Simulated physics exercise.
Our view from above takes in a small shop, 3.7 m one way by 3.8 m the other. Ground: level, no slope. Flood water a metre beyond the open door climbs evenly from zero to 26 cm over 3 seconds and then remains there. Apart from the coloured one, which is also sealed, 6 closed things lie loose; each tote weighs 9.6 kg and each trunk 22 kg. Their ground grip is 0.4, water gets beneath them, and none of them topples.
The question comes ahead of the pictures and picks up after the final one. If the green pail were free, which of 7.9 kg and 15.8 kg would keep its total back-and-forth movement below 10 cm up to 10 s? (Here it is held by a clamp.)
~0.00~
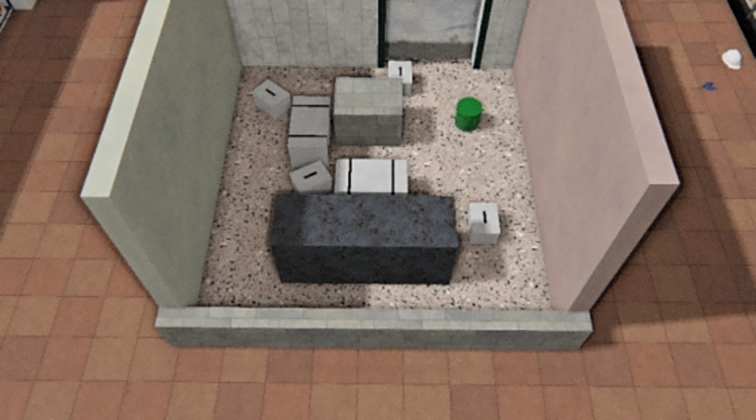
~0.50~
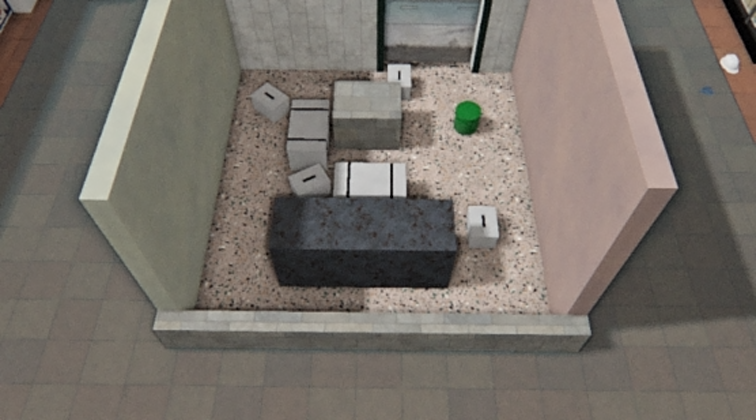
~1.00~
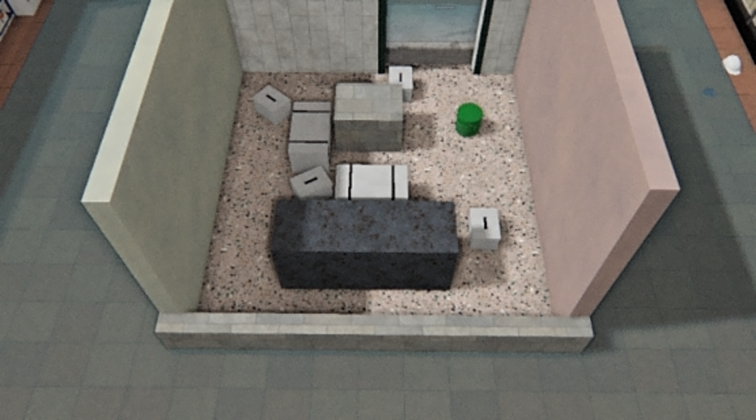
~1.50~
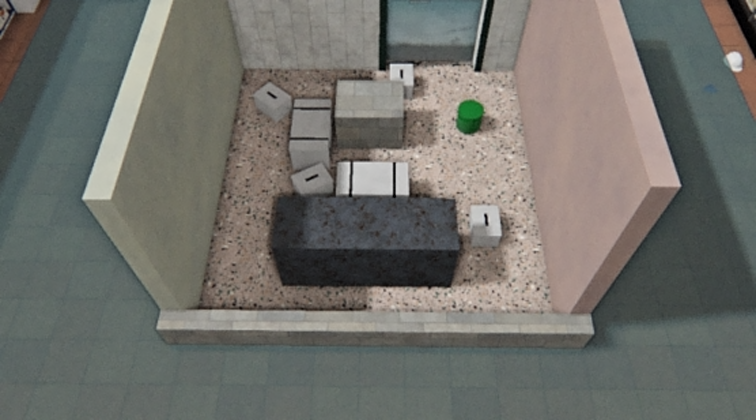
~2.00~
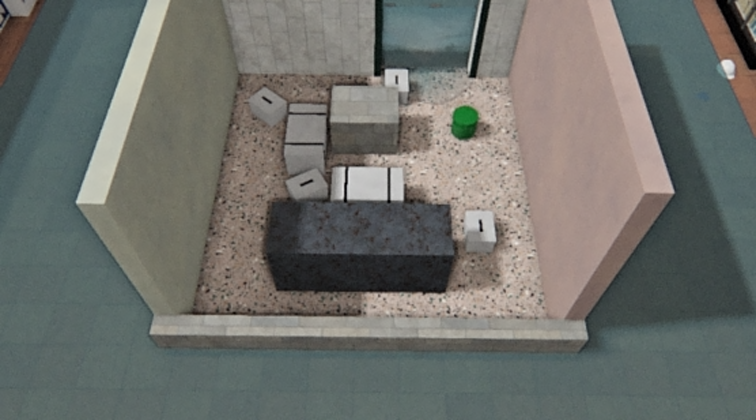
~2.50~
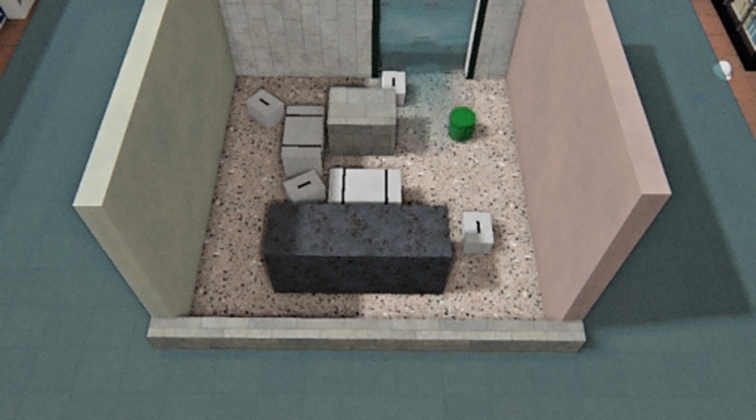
Pretty sure neither figure cuts it.
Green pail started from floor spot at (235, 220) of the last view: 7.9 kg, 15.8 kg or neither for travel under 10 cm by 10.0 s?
It turns out that no load succeeds.
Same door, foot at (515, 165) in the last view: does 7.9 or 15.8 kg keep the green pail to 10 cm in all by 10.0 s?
Outcome - neither pick works.
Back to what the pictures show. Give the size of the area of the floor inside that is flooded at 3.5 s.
I'd put it close to 4.5 m2.
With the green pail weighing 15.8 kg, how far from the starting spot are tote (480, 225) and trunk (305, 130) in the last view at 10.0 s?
They sit 300 cm and 100 cm away, in the order given.
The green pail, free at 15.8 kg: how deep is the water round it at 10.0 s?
Close to 20 cm deep.
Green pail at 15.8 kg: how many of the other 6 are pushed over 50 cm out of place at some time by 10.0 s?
The tally stands at 6.
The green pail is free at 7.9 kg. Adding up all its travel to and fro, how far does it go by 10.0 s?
Around 700 centimetres in total.
After 3.5 s the green pail would be 45 cm from its start with 7.9 kg and 13 cm from its start with 15.8 kg; 7 cm of water round it then.
After 4.5 s the green pail would be 135 cm from its start with 7.9 kg and 53 cm from its start with 15.8 kg; 7 cm of water round it then.
After 7.0 s the green pail would be 251 cm from its start with 7.9 kg and 113 cm from its start with 15.8 kg; 12 cm of water round it then.
After 10.0 s the green pail would be 290 cm from its start with 7.9 kg and 203 cm from its start with 15.8 kg; 20 cm of water round it then.
